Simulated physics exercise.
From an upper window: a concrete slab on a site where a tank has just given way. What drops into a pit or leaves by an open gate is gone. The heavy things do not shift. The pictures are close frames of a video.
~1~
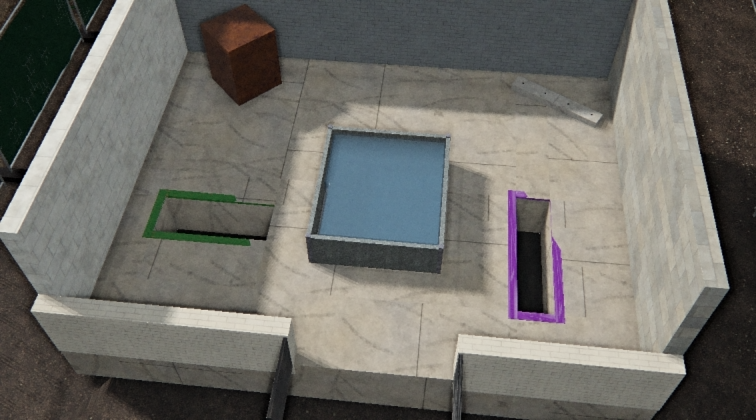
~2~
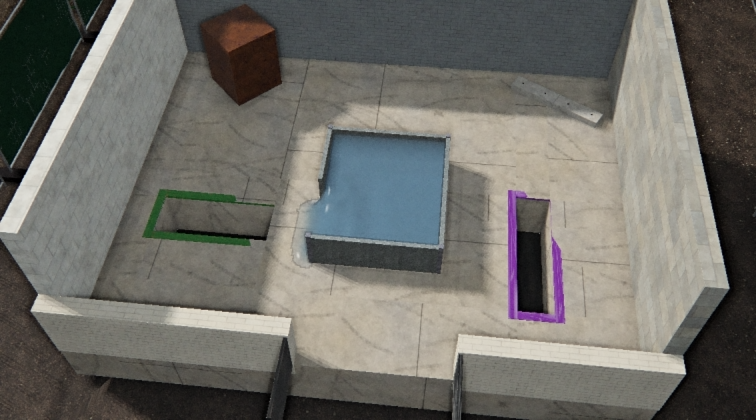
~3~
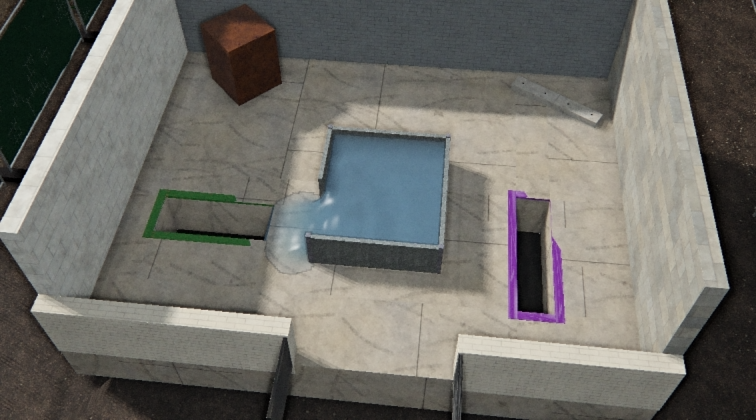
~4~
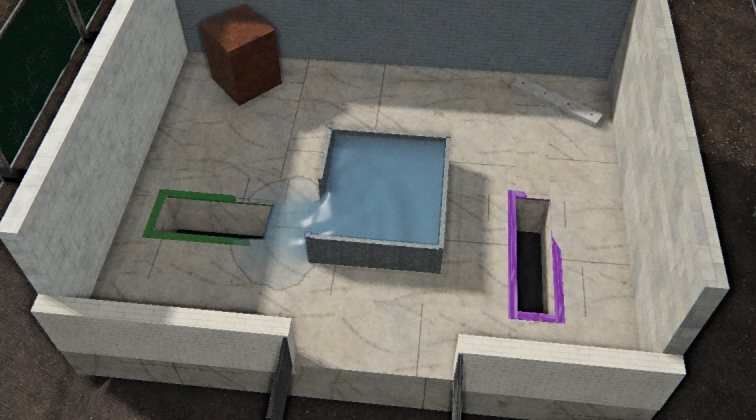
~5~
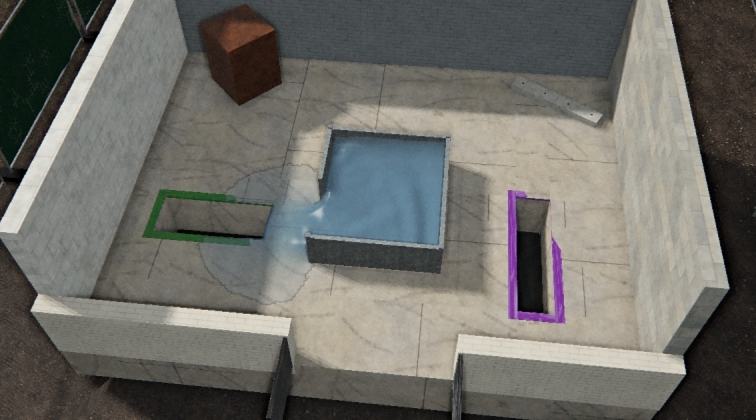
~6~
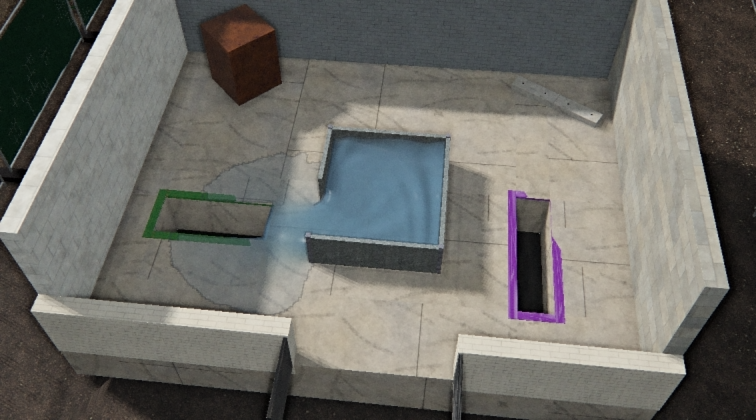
Water poured out through a gap in the left side of the raised tank and spread across the pale slab, reaching around the green-edged pit while the rusty brown block stayed still.
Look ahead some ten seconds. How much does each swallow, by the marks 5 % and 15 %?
One by one: The gate takes under 5 %; the green pit takes over 15 %; the purple pit takes under 5 %.
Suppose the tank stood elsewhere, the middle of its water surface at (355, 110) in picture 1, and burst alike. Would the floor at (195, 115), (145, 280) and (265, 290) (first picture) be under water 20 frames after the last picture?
In turn: Under water, awash, not flooded.
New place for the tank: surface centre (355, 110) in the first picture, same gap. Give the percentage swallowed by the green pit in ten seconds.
Per cent: Green 40.
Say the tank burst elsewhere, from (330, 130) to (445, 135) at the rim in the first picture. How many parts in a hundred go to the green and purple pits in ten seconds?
Per cent: Green 20, purple 12.
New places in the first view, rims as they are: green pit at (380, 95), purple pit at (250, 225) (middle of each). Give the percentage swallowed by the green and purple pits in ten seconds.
Parts in a hundred: Green 0, purple 80.
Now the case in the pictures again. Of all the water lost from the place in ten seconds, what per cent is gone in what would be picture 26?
About 55 per cent.
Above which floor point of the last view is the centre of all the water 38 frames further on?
Roughly at (274, 213).
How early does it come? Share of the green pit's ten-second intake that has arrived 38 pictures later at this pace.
About 80 per cent.
A moment on, water covers 15 % of the floor; the gate 0 %, the green pit 12 %, the purple pit 0 %.
Next, water covers 15 % of the floor; the gate 0 %, the green pit 20 %, the purple pit 0 %.
Then, water covers 20 % of the floor; the gate 0 %, the green pit 30 %, the purple pit 0 %.
Later, water covers 30 % of the floor; the gate 0 %, the green pit 45 %, the purple pit 0 %.
In the end, water covers 40 % of the floor; the gate 1 %, the green pit 57 %, the purple pit 0 %.
